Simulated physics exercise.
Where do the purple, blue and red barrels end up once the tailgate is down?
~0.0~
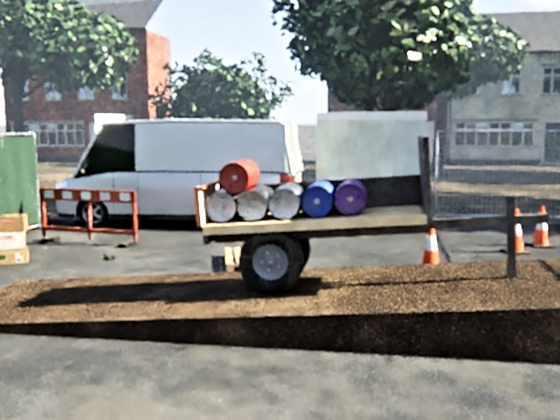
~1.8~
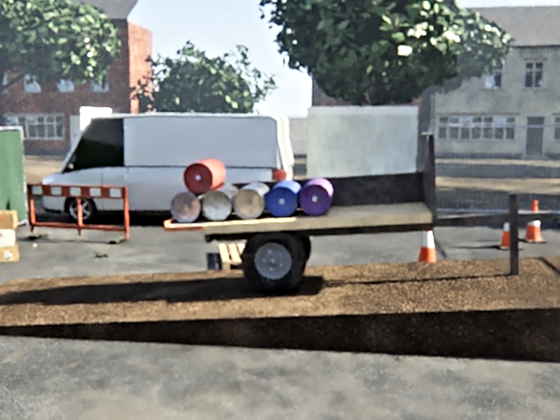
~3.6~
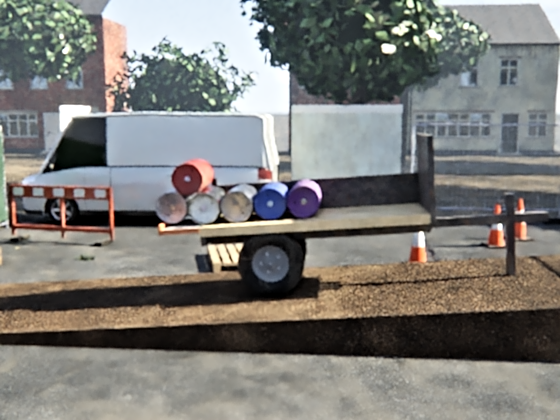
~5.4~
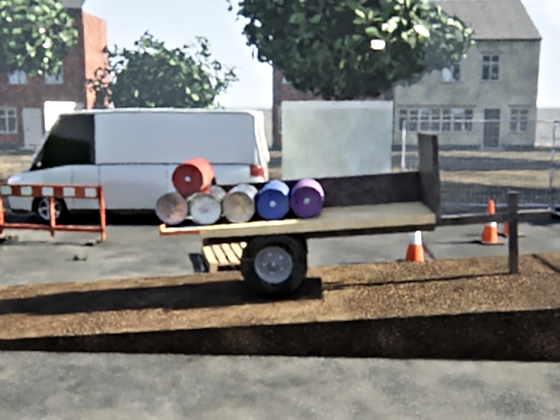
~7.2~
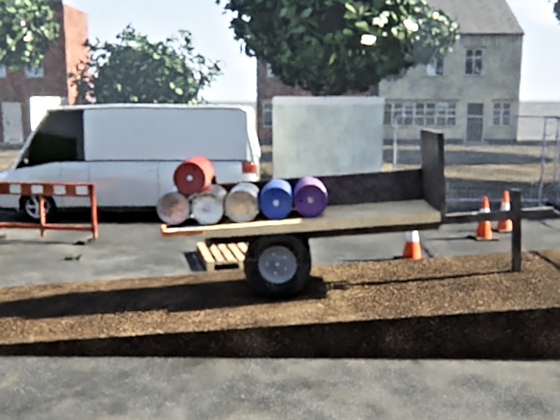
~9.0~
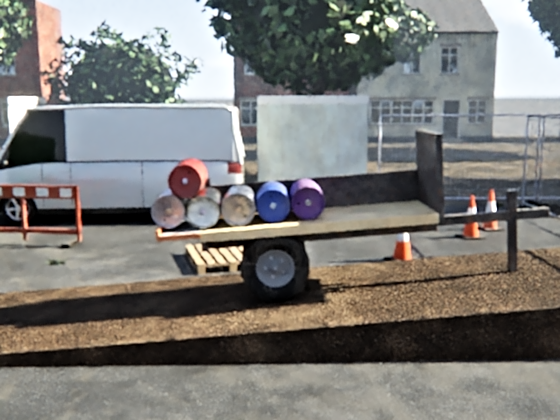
The purple and blue barrels finish inside the trailer bed, while the red one finishes over the lowered tailgate, held up on top of other barrels.
